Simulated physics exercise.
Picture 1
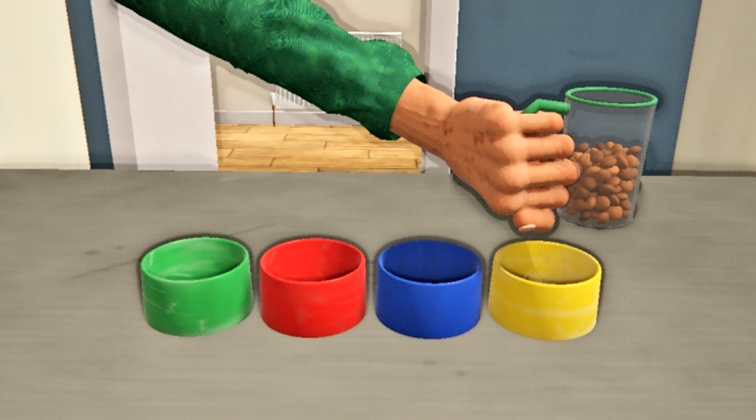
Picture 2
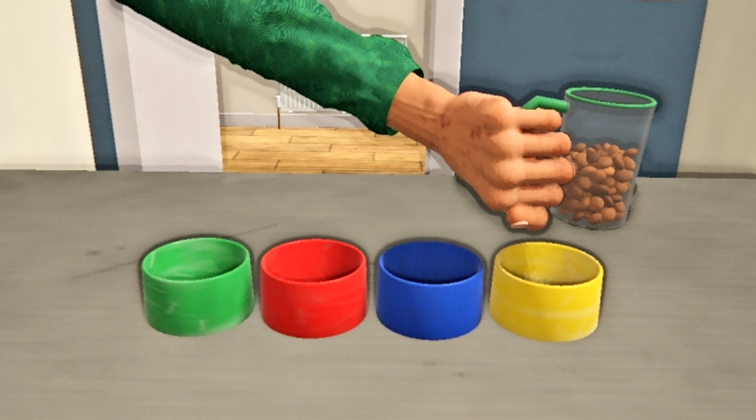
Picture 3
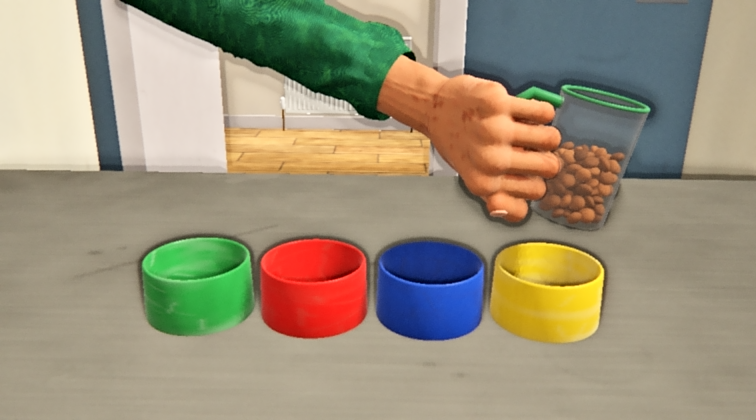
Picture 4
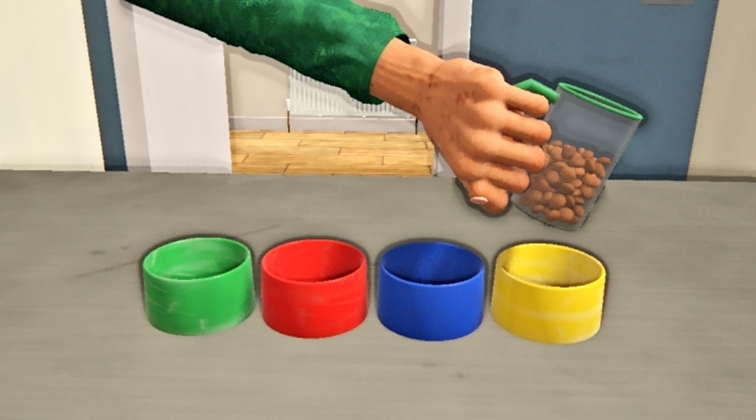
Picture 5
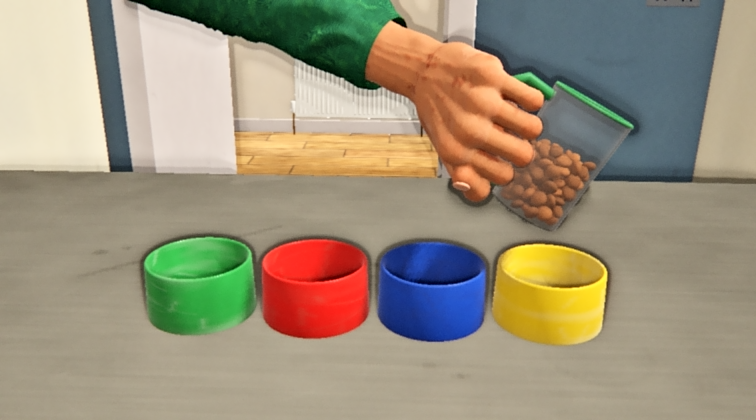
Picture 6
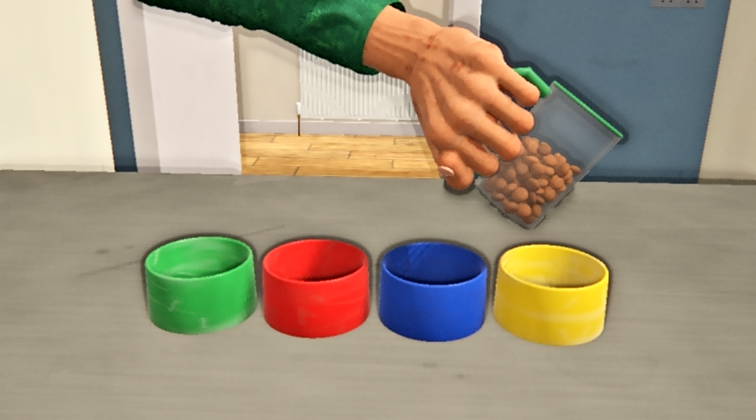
A hand in a green sleeve lifted a clear cup of brown kibble, moved it slightly left and tilted it partway to the right, behind a row of green, red, blue and yellow dishes.
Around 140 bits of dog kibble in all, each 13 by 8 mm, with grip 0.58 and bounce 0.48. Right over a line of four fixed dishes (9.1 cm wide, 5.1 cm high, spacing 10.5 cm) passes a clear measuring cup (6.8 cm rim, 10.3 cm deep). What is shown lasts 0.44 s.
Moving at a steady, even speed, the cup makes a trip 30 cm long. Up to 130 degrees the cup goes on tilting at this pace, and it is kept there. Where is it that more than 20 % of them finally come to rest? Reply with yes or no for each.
Red: No, blue: Yes, green: No, yellow: No, counter: No.
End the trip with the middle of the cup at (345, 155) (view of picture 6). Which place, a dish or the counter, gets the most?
The largest share goes to blue.
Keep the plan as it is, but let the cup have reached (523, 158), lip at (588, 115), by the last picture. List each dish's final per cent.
Dish by dish: Red 100 per cent, blue 0 per cent, green 0 per cent, yellow 0 per cent.
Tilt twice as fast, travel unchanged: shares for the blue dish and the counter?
In the blue dish 0; on the counter 10.
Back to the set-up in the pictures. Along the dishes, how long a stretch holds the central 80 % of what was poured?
I'd estimate close to 5 cm.
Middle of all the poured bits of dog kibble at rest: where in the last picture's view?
(428, 294).
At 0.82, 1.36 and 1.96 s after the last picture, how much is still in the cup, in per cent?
At the three moments: 95, 0 and 0 percent.
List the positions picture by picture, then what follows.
The first picture shows cup at (602, 158), tilt 0 degrees, lip at (652, 98), moved 0.0 cm; middle of the pieces at (596, 183); yellow dish at (547, 263); blue dish at (430, 262); red dish at (313, 260); green dish at (196, 259).
The second picture shows cup at (598, 159), tilt 3 degrees, lip at (651, 101), moved 0.5 cm; middle of the pieces at (591, 184).
The third picture shows cup at (585, 159), tilt 11 degrees, lip at (645, 108), moved 1.6 cm; middle of the pieces at (574, 183).
The fourth picture shows cup at (571, 159), tilt 19 degrees, lip at (638, 116), moved 2.9 cm; middle of the pieces at (557, 182).
The fifth picture shows cup at (558, 159), tilt 28 degrees, lip at (629, 125), moved 4.1 cm; middle of the pieces at (541, 180).
The sixth picture shows cup at (544, 159), tilt 36 degrees, lip at (618, 135), moved 5.4 cm; middle of the pieces at (525, 177); yellow dish at (553, 267); blue dish at (433, 264); red dish at (316, 261); green dish at (199, 257).
Then, 0.82 s after the last picture, tilt 114 degrees; cup holds 95 %, blue 5 %.
Then, 1.36 s after the last picture, tilt 130 degrees; cup holds 0 %, blue 100 %.
Then, 1.96 s after the last picture, tilt 130 degrees; cup holds 0 %, blue 100 %.
In the end, red 0 %, blue 100 %, green 0 %, yellow 0 %, counter 0 %.
